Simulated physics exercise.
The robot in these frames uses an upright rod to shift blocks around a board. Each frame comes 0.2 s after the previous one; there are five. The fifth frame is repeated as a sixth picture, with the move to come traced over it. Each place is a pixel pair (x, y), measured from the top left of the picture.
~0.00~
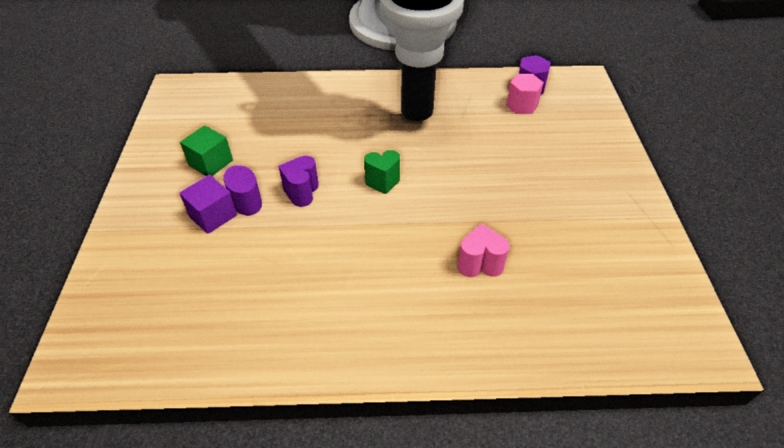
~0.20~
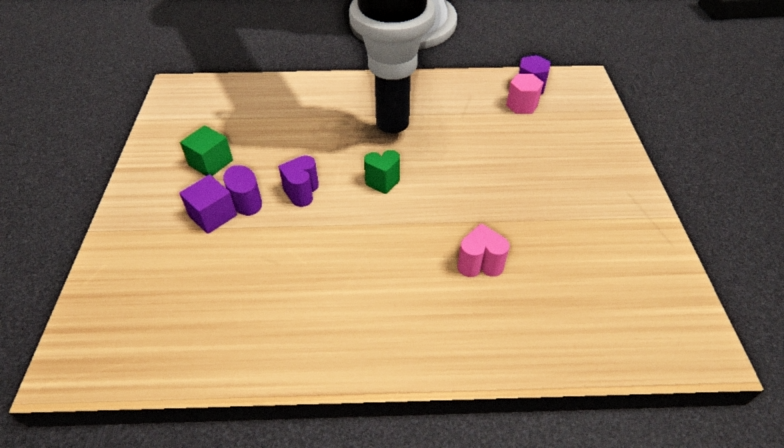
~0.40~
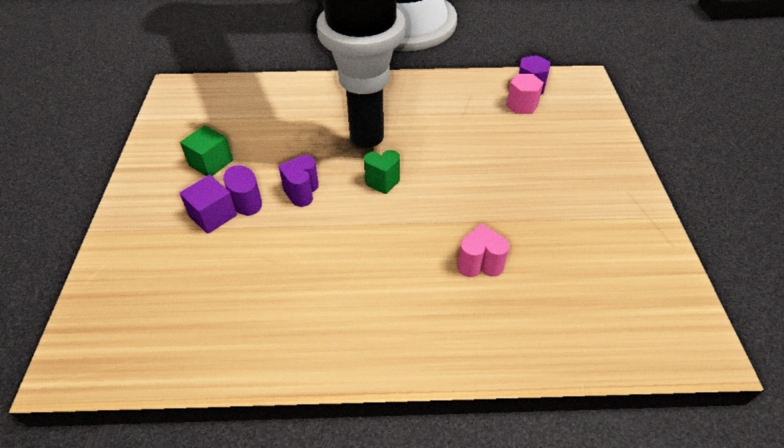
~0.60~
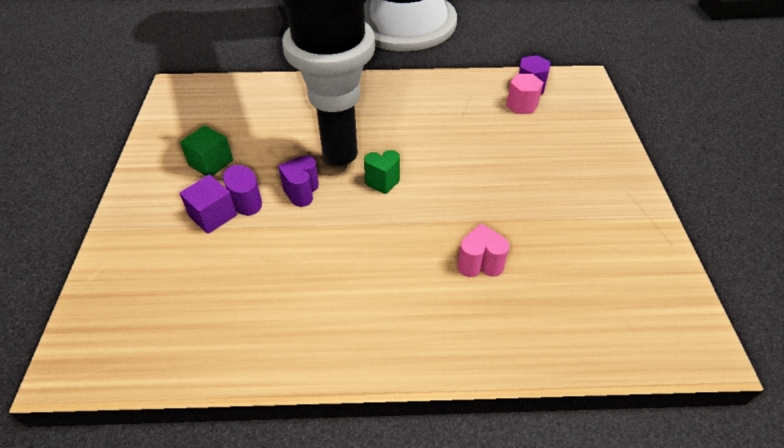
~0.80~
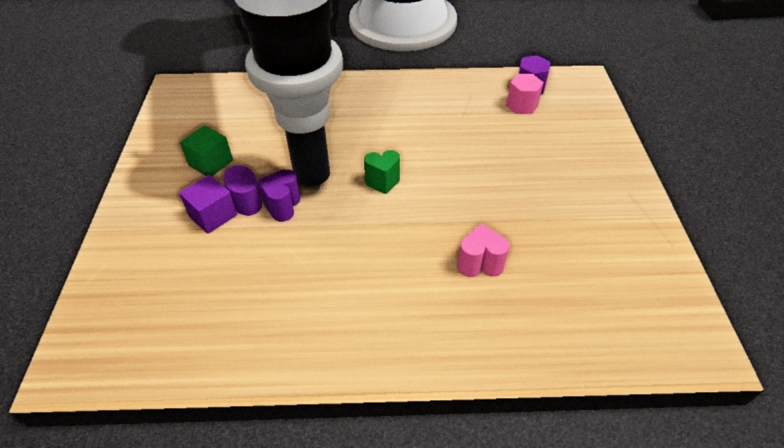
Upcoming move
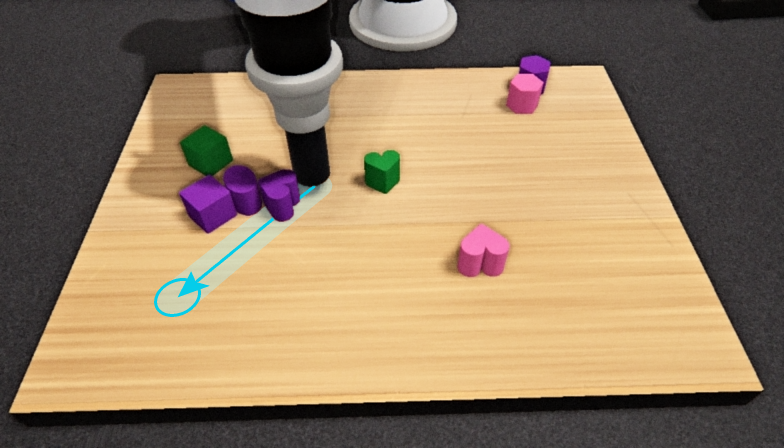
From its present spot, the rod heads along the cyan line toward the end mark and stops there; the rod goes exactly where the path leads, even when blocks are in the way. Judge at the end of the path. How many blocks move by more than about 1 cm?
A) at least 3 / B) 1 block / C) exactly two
Choice B: 1 block.
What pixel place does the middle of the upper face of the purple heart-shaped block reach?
I'd guess (121, 303).
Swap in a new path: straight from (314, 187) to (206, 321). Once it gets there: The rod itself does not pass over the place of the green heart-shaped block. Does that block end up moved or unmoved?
That block remains where it is.
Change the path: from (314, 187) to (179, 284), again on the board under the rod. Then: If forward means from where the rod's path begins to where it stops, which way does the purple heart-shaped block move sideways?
Picture yourself facing from the start of the path to its end: The purple heart-shaped block moves off to your left.
The line goes from (314, 187) directly to (178, 297).
The first path, step by step. One third of the way, rod (270, 207); purple four-sided block (199, 194); purple oval (233, 179), turned 20° clockwise; purple heart-shaped block (232, 218).
Two thirds of the way, rod (223, 244); purple four-sided block (199, 194); purple oval (233, 179), turned 20° clockwise; purple heart-shaped block (180, 259).
At the end, rod (171, 285); purple four-sided block (199, 194); purple oval (233, 179), turned 20° clockwise; purple heart-shaped block (121, 303); green heart-shaped block unmoved.
